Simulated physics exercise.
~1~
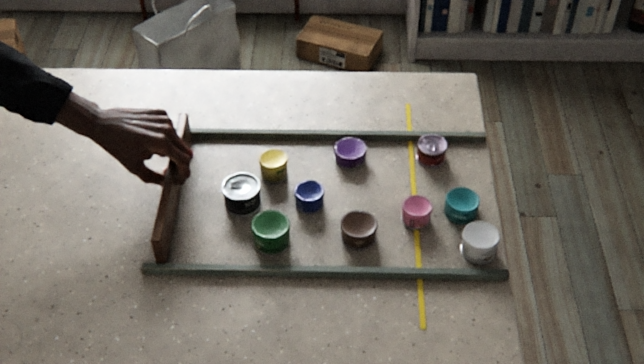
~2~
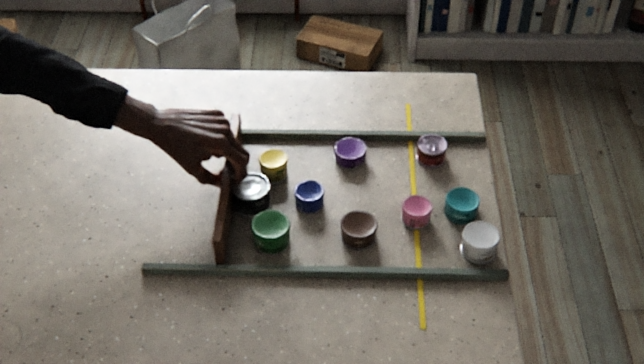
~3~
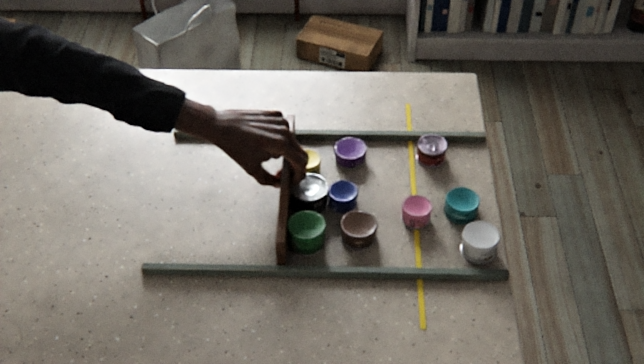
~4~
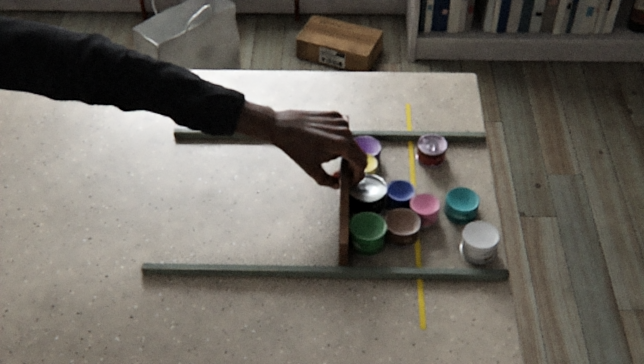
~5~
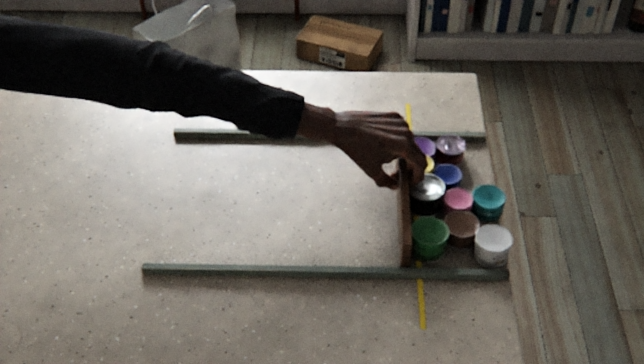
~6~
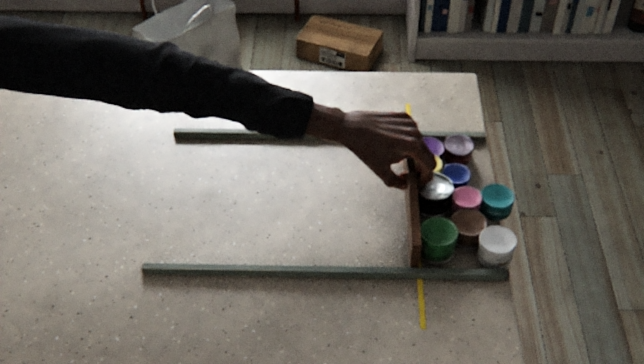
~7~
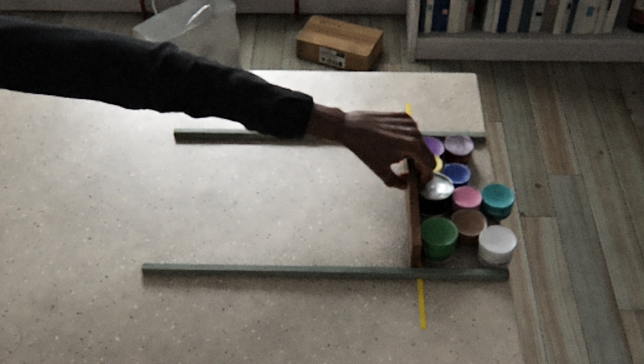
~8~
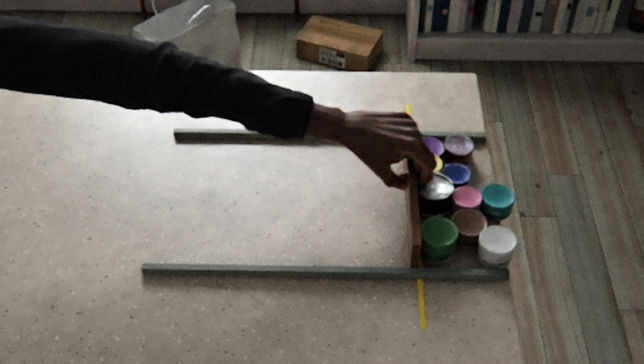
The footage shows a hand sliding an upright board rightward between two rails on a table, gathering small colourful tins and pots into a cluster. The board stops around the yellow tape line, with the containers packed near the table's edge and none fallen.
